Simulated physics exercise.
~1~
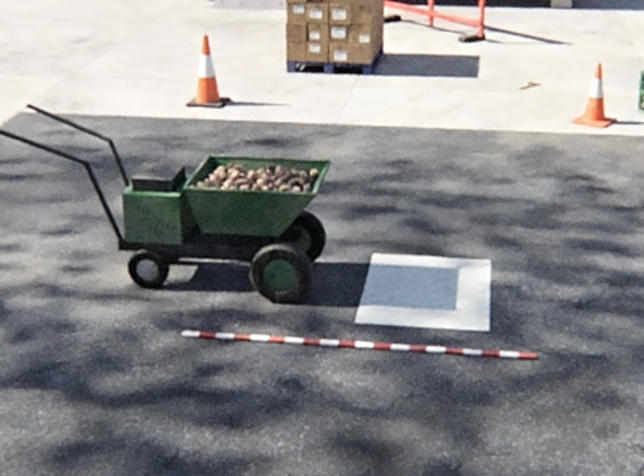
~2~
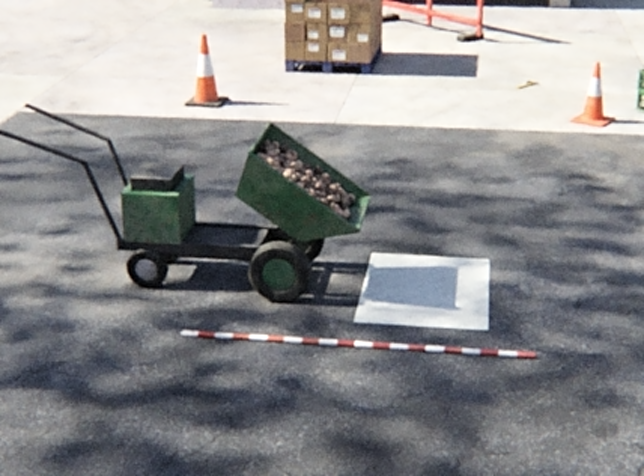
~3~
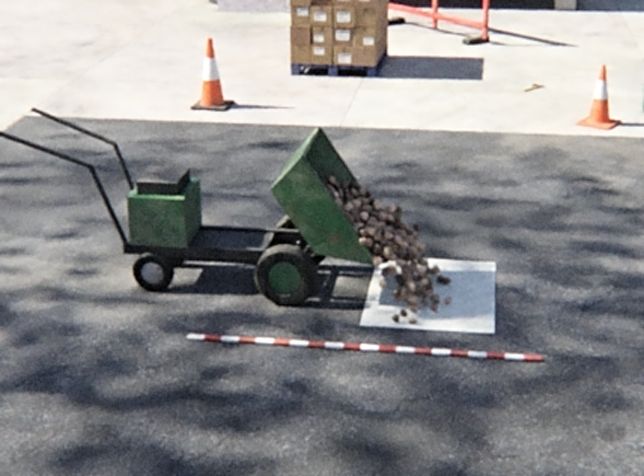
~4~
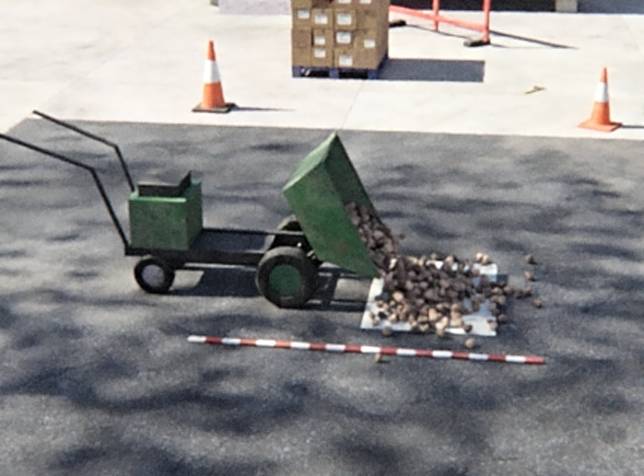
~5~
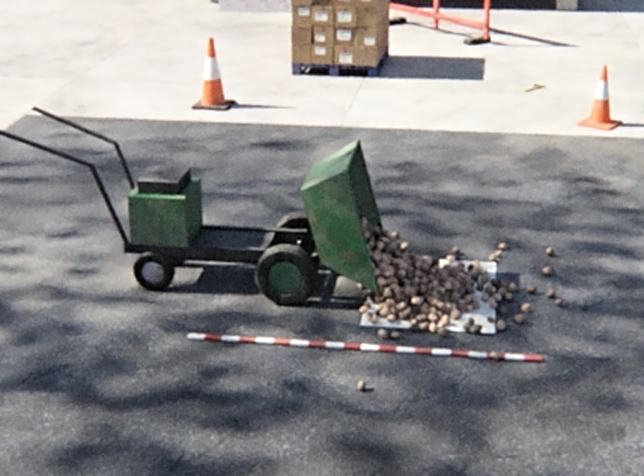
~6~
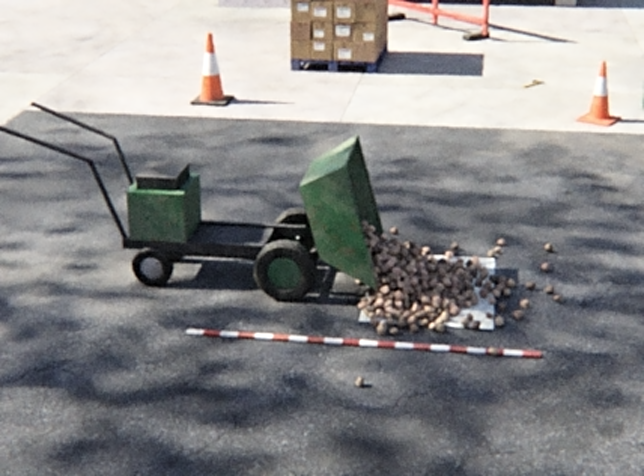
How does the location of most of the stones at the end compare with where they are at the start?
At the start the stones sit together in the level green tray of the barrow. By the end most of them lie lower and farther right, in a heap spread from the tipped tray's edge across the pale sheet.
The video shows a green barrow on dark pavement tipping its tray of brownish stones to the right, so they pour onto a pale sheet. The tray stays steeply raised, with stones heaped from its lower edge across the sheet and a few scattered beyond it.
